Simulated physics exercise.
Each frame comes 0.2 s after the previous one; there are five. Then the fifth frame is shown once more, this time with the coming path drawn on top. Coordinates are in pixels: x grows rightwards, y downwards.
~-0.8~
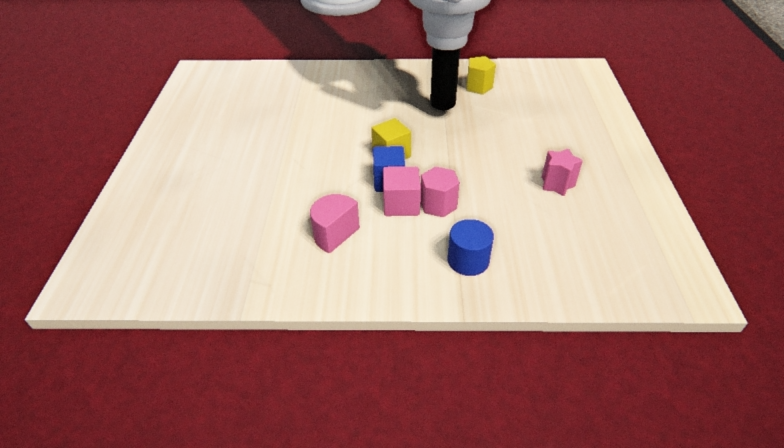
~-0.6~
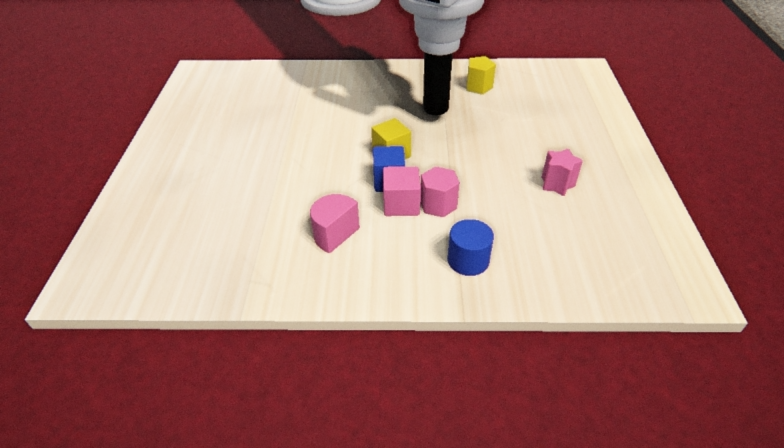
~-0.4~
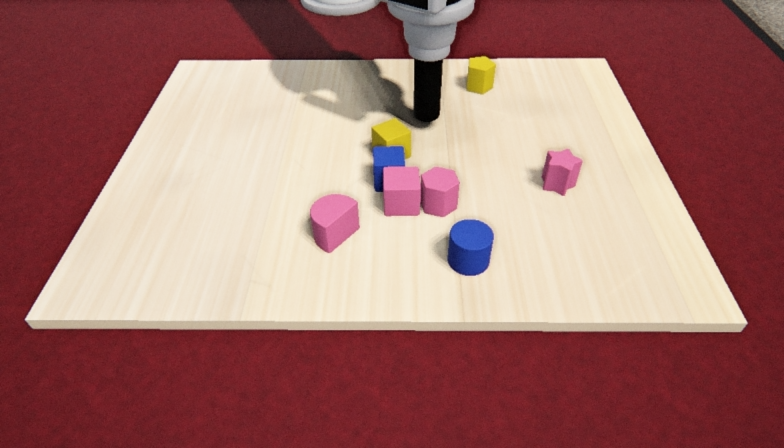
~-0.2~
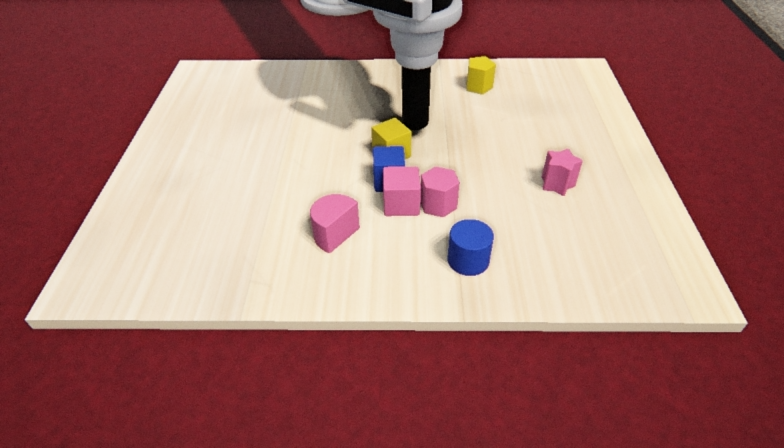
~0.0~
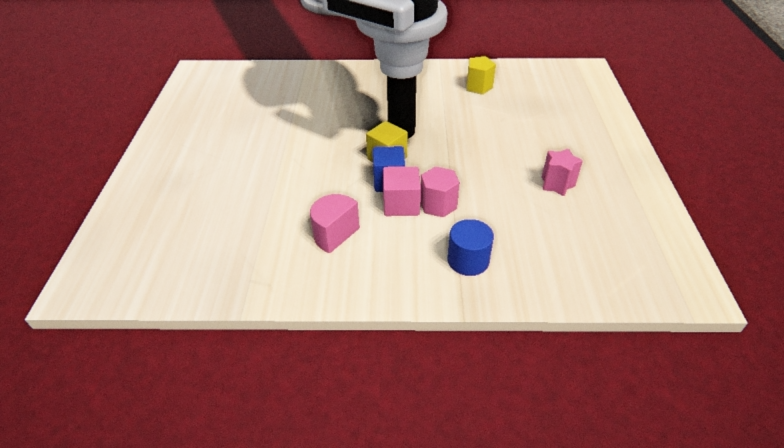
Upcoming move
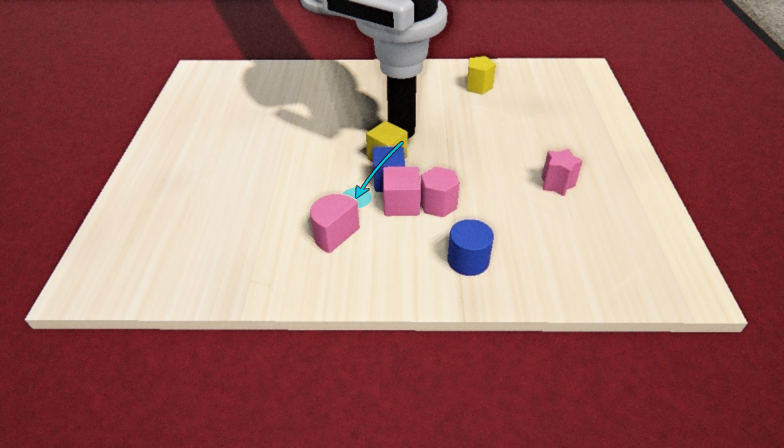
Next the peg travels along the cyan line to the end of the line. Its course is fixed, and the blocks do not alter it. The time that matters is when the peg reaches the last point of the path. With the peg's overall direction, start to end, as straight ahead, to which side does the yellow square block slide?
Right.
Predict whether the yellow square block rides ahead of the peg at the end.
Beside or behind it.
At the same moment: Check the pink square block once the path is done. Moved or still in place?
My prediction: It moves.
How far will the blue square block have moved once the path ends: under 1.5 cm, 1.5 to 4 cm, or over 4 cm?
Band: Over 4 cm.
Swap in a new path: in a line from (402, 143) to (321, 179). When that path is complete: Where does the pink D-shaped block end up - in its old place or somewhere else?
Same place.
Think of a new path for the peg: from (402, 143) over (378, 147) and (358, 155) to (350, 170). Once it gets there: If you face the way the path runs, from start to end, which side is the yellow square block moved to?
The yellow square block goes left.
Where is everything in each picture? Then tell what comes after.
Peg tip (443, 105); block tops, pink D-shaped block (331, 207); yellow square block (391, 129); blue square block (389, 155); pink square block (401, 177), in the first frame.
Peg (436, 110); blocks unchanged, in the second frame.
Peg (427, 116); blocks unchanged, in the third frame.
Peg (415, 124); blocks unchanged, in the fourth frame.
Peg (402, 133); pink D-shaped block (331, 207); yellow square block (387, 132); blue square block (389, 155); pink square block (401, 177), in the fifth frame.
Path on the board, from (402, 143) over (378, 168) to (356, 198).
On the path given first. One third of the way, peg (385, 149); yellow square block (363, 147); blue square block (373, 166), turned 40° anticlockwise; pink square block (402, 182), turned 20° anticlockwise.
Two thirds of the way, peg (369, 168); yellow square block (339, 159), turned 25° clockwise; blue square block (368, 175), turned 45° anticlockwise; pink square block (401, 187), turned 40° anticlockwise.
At the end, peg (355, 188); pink D-shaped block (326, 214), turned 15° clockwise; yellow square block (323, 166), turned 60° clockwise; blue square block (364, 195), turned 70° anticlockwise; pink square block (402, 194), turned 70° anticlockwise.
